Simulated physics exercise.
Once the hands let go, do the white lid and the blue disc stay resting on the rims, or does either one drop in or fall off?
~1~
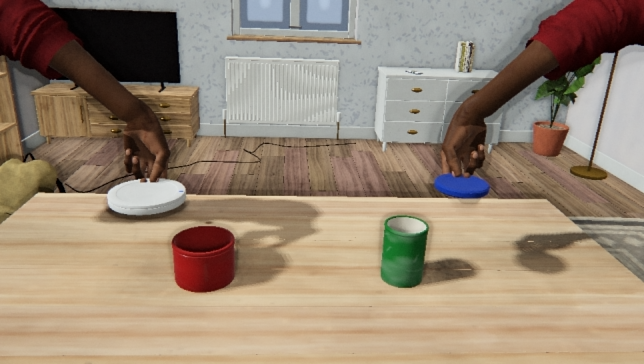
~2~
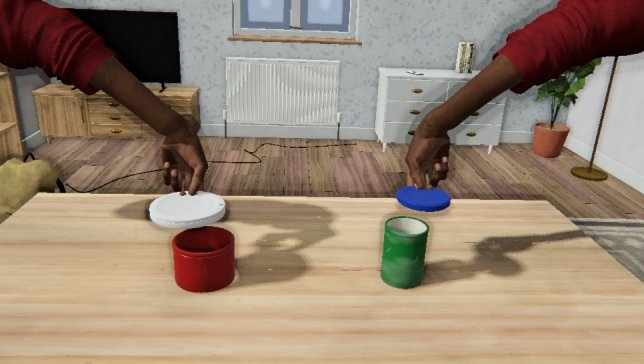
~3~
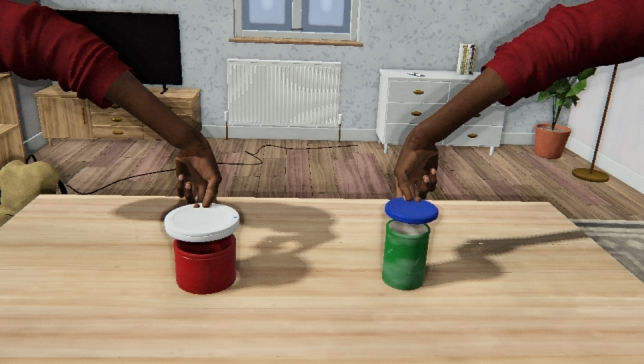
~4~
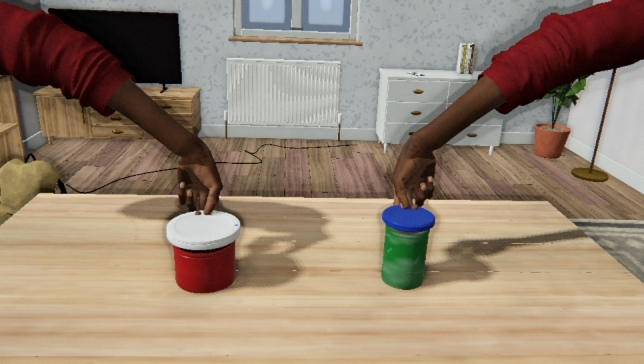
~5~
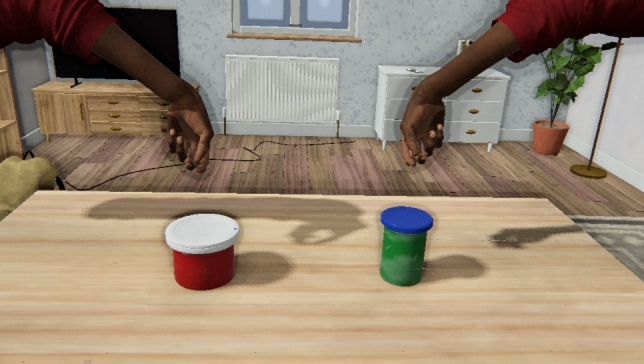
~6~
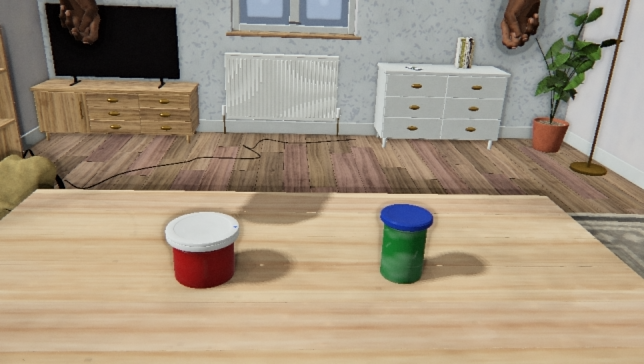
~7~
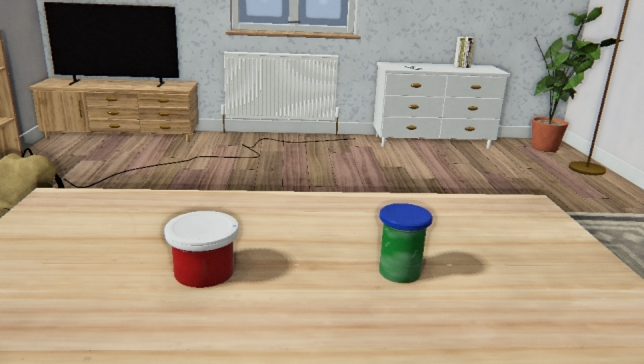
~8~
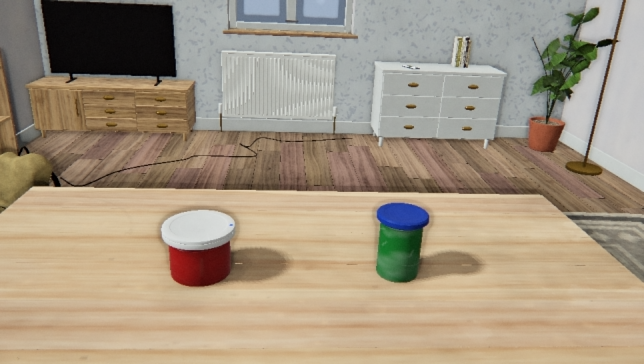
Both stay in place. The white lid rests on the rim of the red jar, and the blue disc rests on the rim of the green pot.
Two hands lowering a white lid onto a red jar and a blue disc onto a green pot, then withdrawing, both openings staying covered.
